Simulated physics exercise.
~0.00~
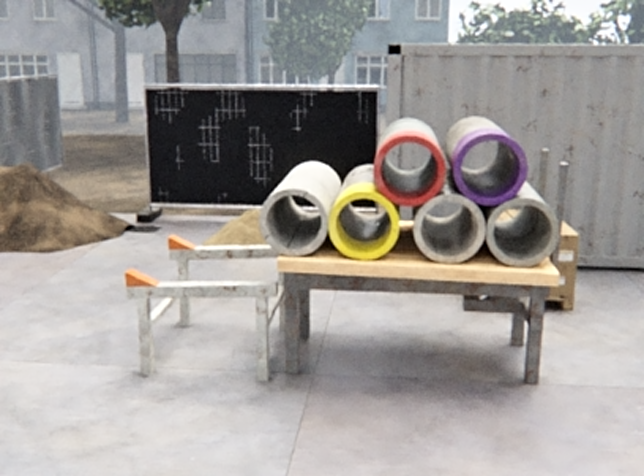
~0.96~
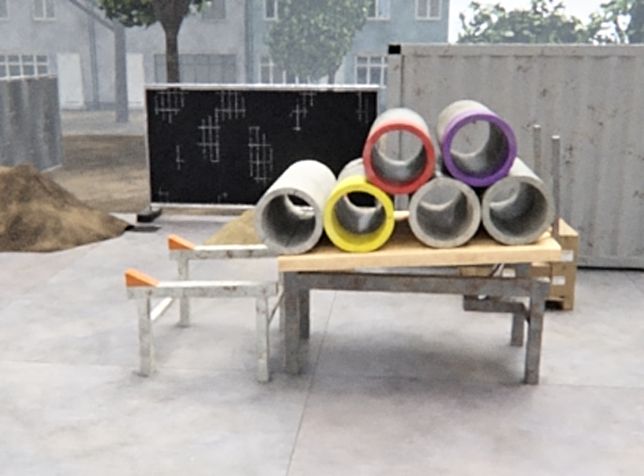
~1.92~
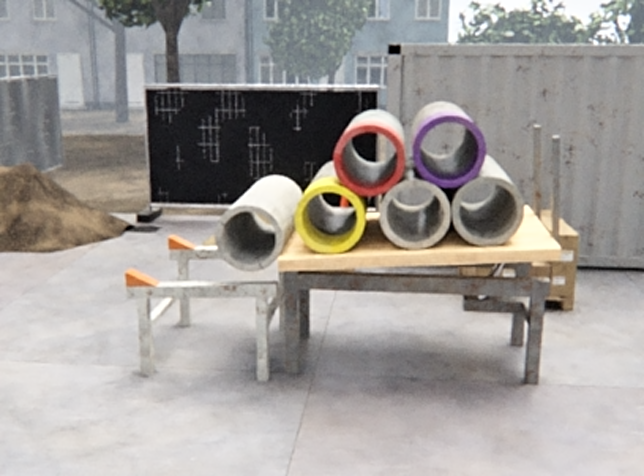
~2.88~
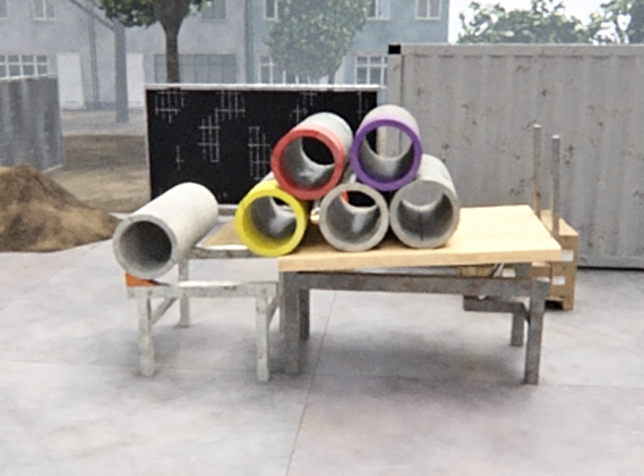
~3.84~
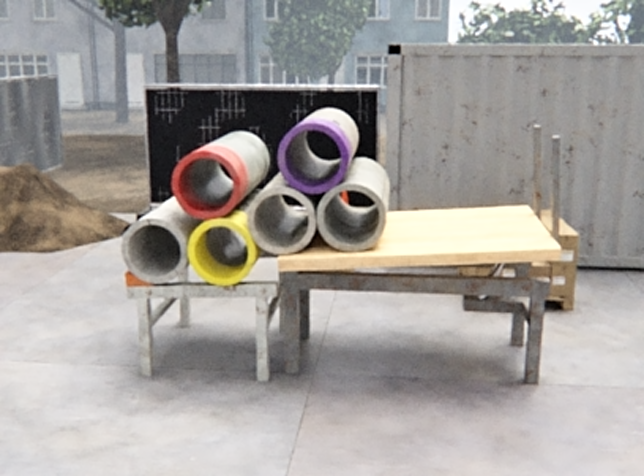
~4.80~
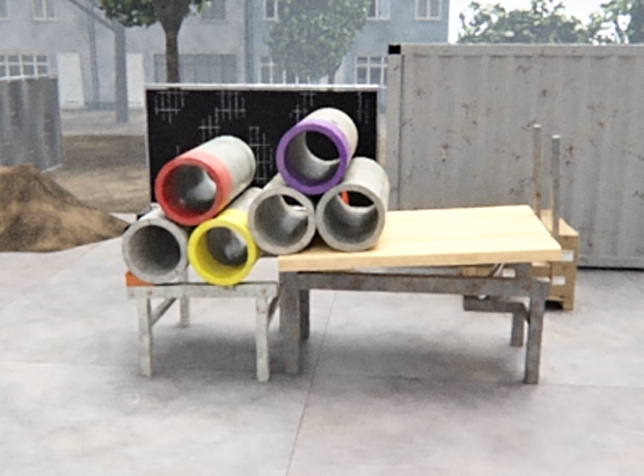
In a paved yard, a wooden deck tipped left and its stacked concrete pipes rolled toward a metal rack, a plain one leading; the yellow and red ones ended over the rack, red resting on others, while purple stayed perched on pipes above the deck.
